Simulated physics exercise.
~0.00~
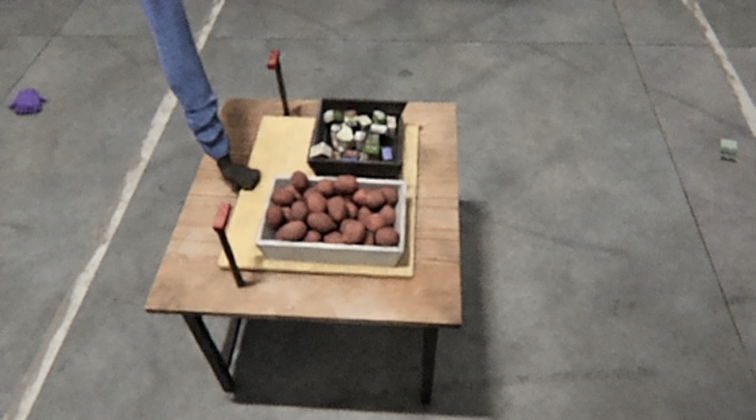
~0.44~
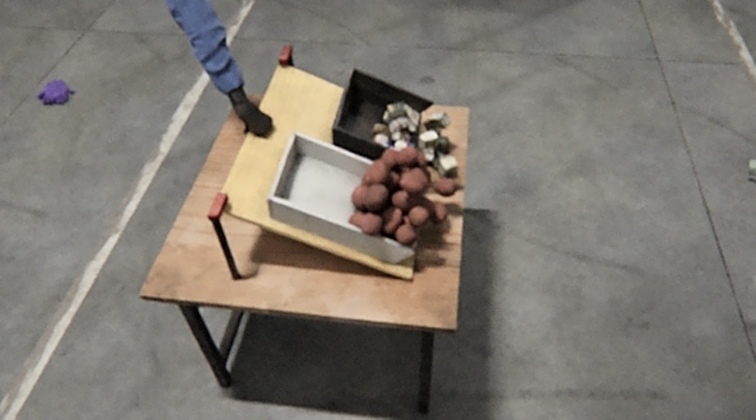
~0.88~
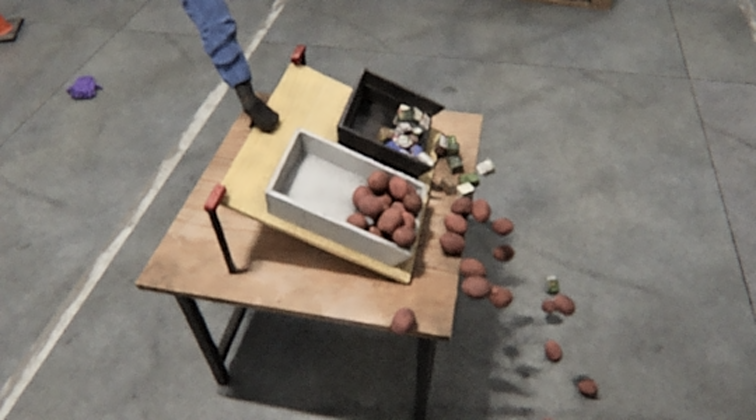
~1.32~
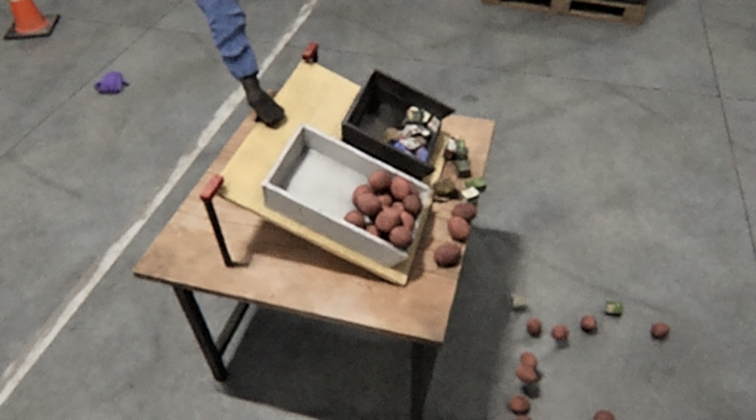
On a grey concrete floor with pale painted lines, a wooden table is seen from above as the view drifts slightly sideways. A yellow board lies on it, carrying a black crate of small cartons at the back and a white crate of red potatoes in front. A gloved hand in a blue sleeve whips up the board's left end, and both loads slide right and burst over the low sides. Potatoes and a few cartons tumble off the table and scatter across the floor. The board stays tilted, with both crates still partly filled and some spilled pieces resting at the table's edge.
